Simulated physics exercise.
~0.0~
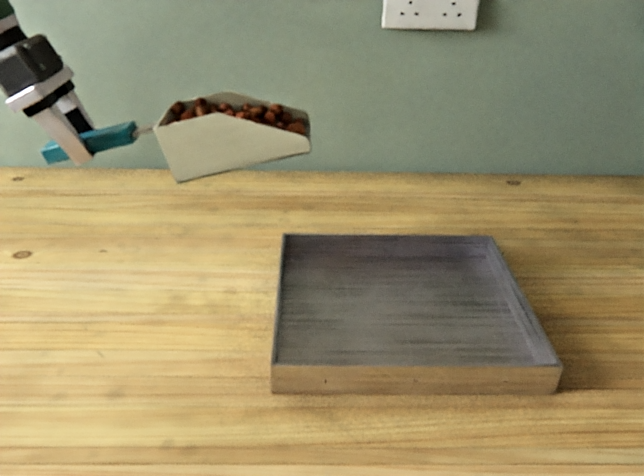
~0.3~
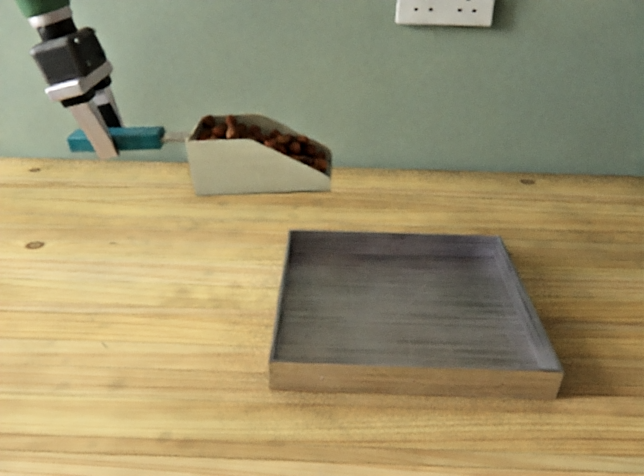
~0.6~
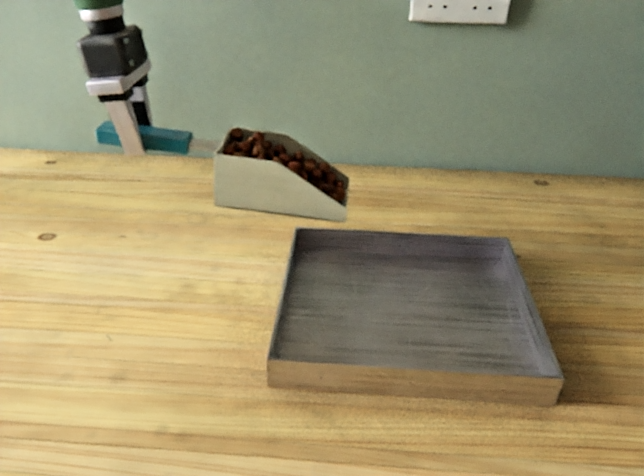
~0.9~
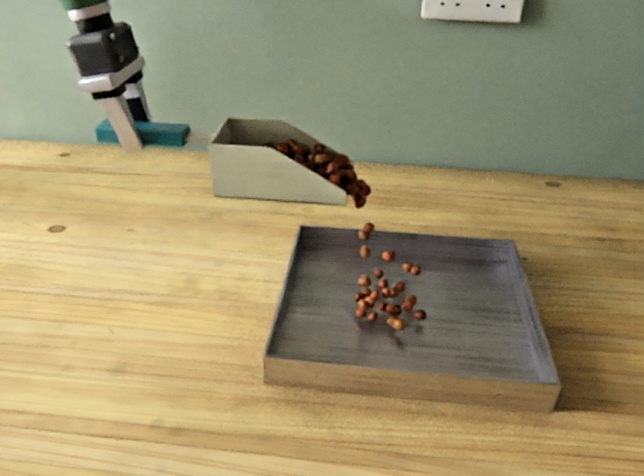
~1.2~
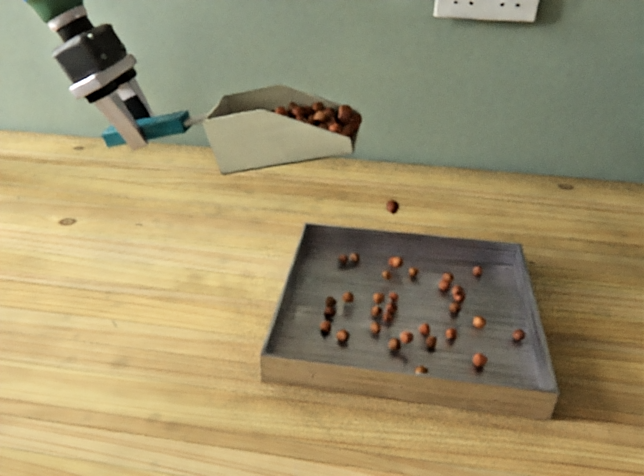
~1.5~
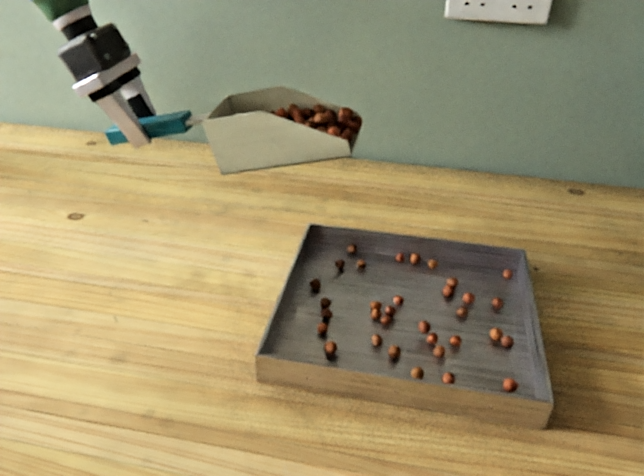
At first, a robot arm holds a pale open-fronted scoop heaped with brown hazelnuts, to the left of and above a shallow grey tray on a wooden table. The arm moves the scoop right and lowers it toward the tray, its open front tipping downward. The nuts slide to the front lip, and a cluster spills over and drops into the tray. The scoop then rises and tilts back, while a last straggler falls. The spilled nuts scatter across the tray. Finally, the scoop stays raised and tilted back, still holding most of the nuts.
